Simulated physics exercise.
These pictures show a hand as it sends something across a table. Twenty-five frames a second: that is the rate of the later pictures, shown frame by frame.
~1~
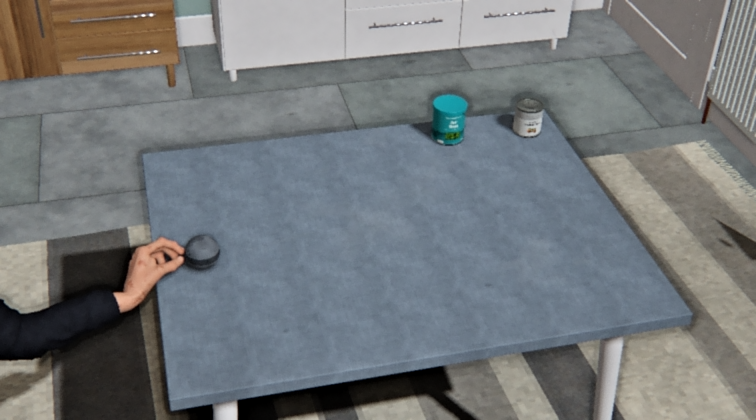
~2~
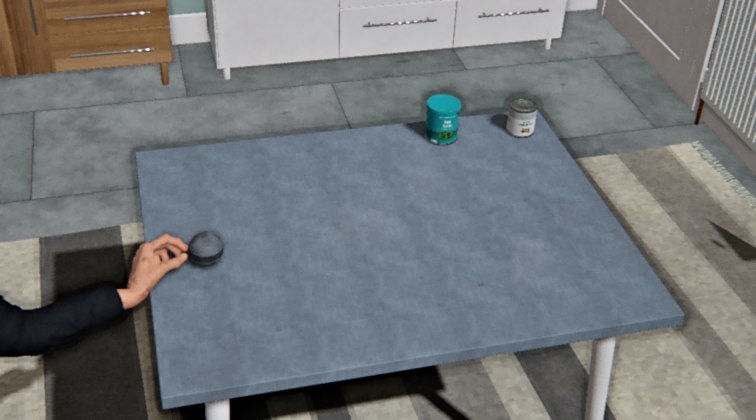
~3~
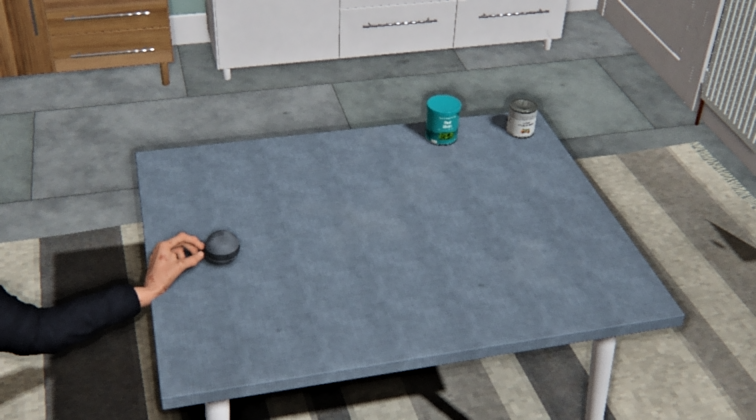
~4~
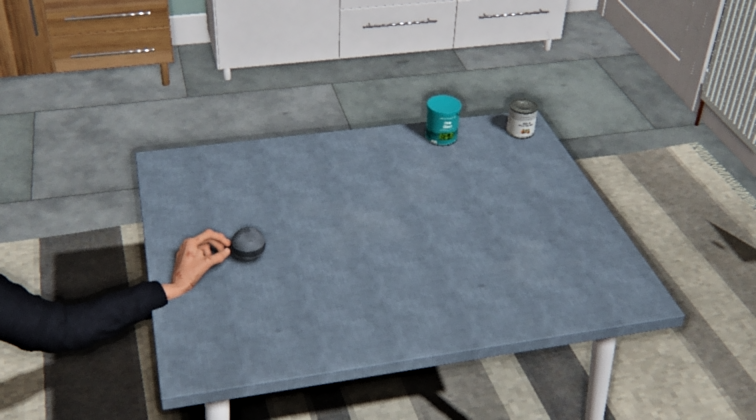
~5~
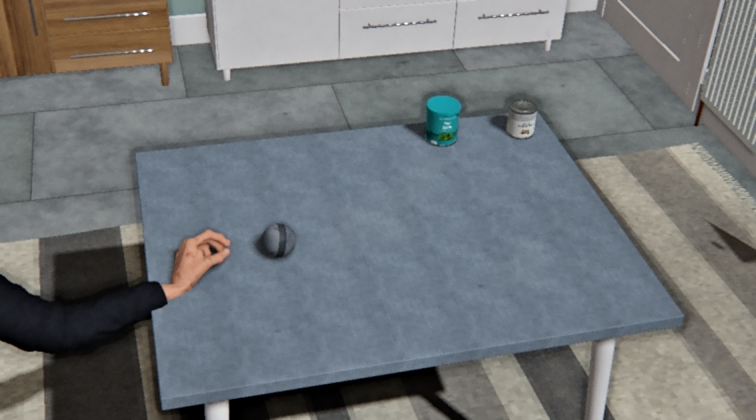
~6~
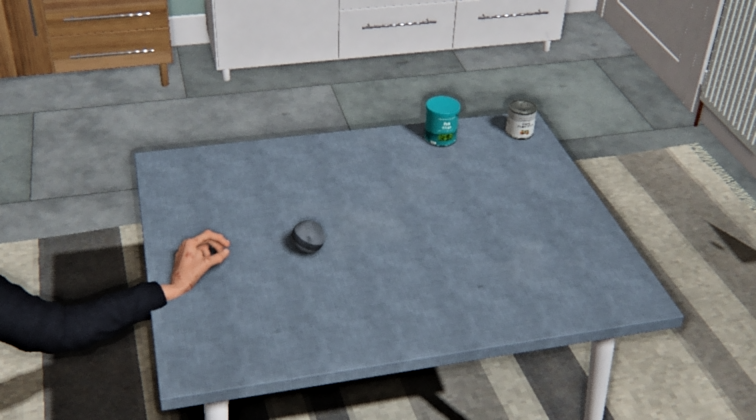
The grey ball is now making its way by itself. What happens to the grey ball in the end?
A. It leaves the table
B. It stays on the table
Answer: A.
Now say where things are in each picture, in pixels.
The first picture shows under the hand; grey ball (202, 252).
The second picture shows under the hand; grey ball (206, 249).
The third picture shows under the hand; grey ball (223, 247).
The fourth picture shows grey ball (248, 244).
The fifth picture shows grey ball (279, 241) rolled about its own width.
The sixth picture shows grey ball (308, 237) rolled well along.
Then, 0.20 s after the last picture, grey ball rolled well along near (449, 219).
Then, 0.60 s after the last picture, grey ball now off the table.
Then, 0.90 s after the last picture, things are still on the move.
Then, 1.20 s after the last picture, as before.
By the end, off the table, grey ball.
